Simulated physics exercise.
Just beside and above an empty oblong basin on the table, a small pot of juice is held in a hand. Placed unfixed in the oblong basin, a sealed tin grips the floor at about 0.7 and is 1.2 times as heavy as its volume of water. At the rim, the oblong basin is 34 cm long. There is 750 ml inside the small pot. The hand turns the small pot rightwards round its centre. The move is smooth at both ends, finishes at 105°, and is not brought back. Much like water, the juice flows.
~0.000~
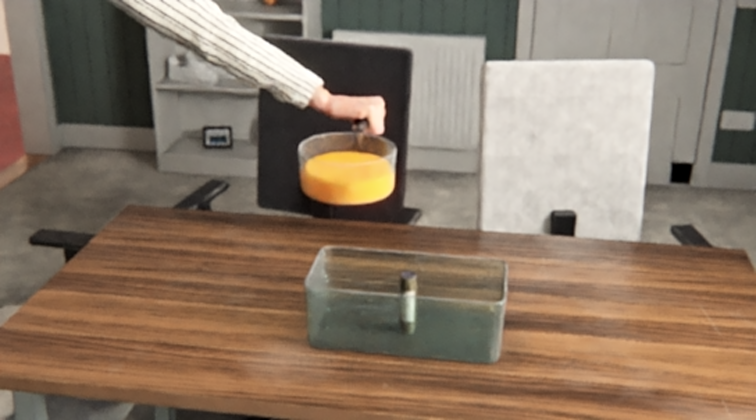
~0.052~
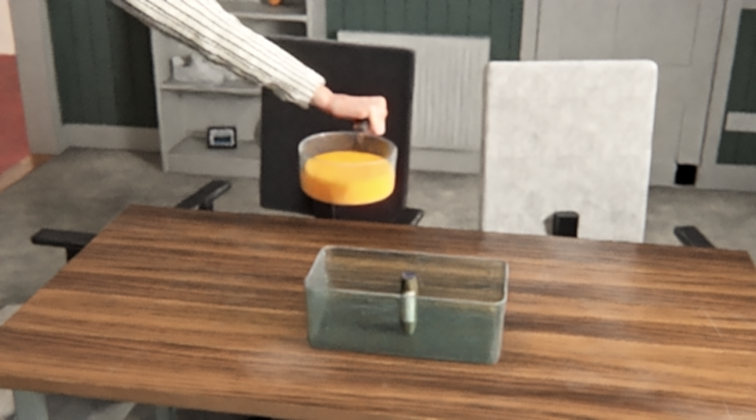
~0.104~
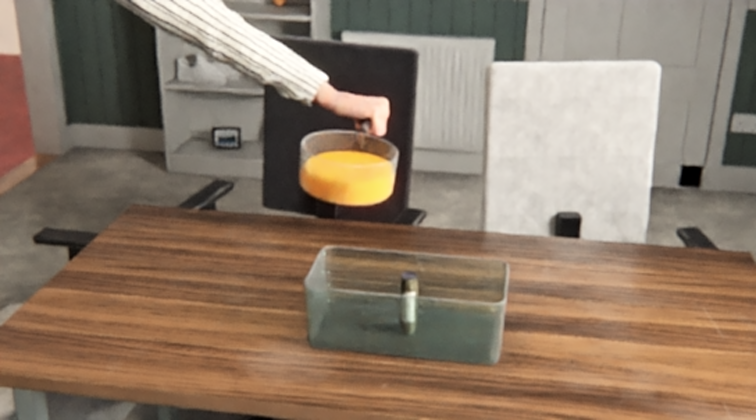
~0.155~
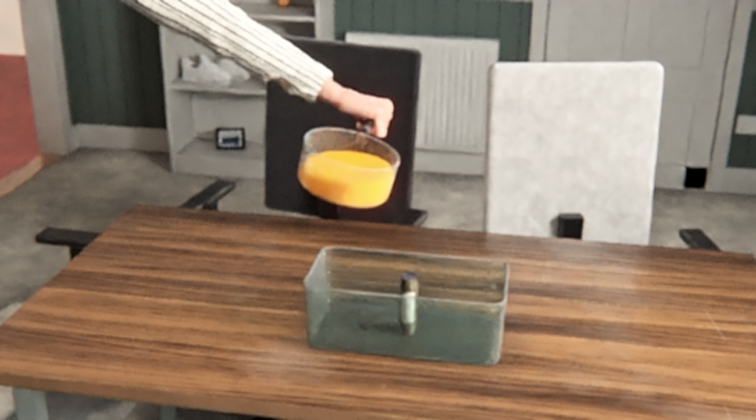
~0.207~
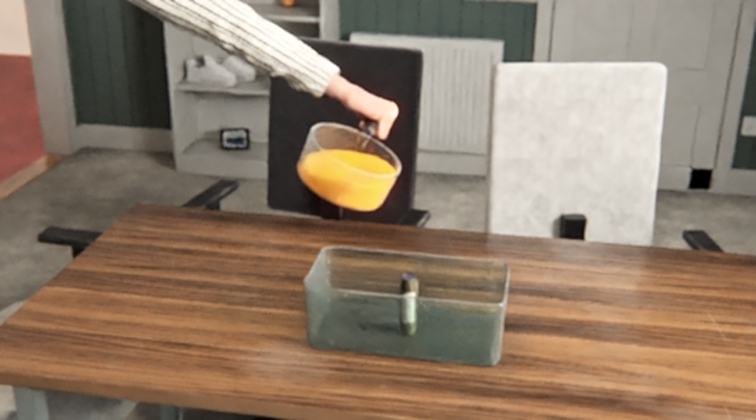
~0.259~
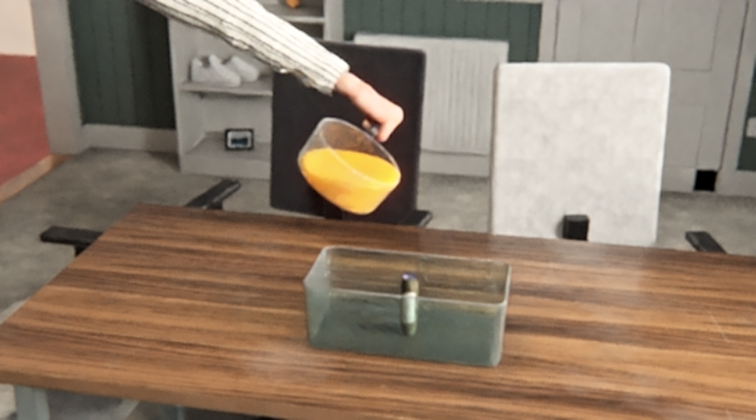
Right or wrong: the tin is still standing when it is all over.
Right, it is still standing.
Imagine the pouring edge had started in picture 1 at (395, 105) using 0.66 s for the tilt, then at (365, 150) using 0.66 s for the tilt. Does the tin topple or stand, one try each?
Try 1: Tipped over; try 2: Tipped over.
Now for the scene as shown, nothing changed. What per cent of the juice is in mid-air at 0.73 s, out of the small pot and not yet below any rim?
I'd say some 10 per cent is in the air.
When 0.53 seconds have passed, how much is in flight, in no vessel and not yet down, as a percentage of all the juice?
Estimate: About 58 % of all of it.
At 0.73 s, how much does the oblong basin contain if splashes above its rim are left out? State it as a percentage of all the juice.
Roughly 84 %.
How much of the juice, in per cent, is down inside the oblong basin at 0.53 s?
The basin holds roughly 18 in a hundred parts at that moment.
After 0.53 s the tilt is 95° and 25 per cent is still to pour; the tin stands where it began.
After 0.73 s the tilt is 105° and 7 per cent is still to pour; the tin stands where it began.
After 0.94 s the tilt is 105° and 1 per cent is still to pour; the tin stands where it began.
After 1.16 s the tilt is 105° and 0 per cent is still to pour; the tin stands where it began.
In the end the tin stands where it began.
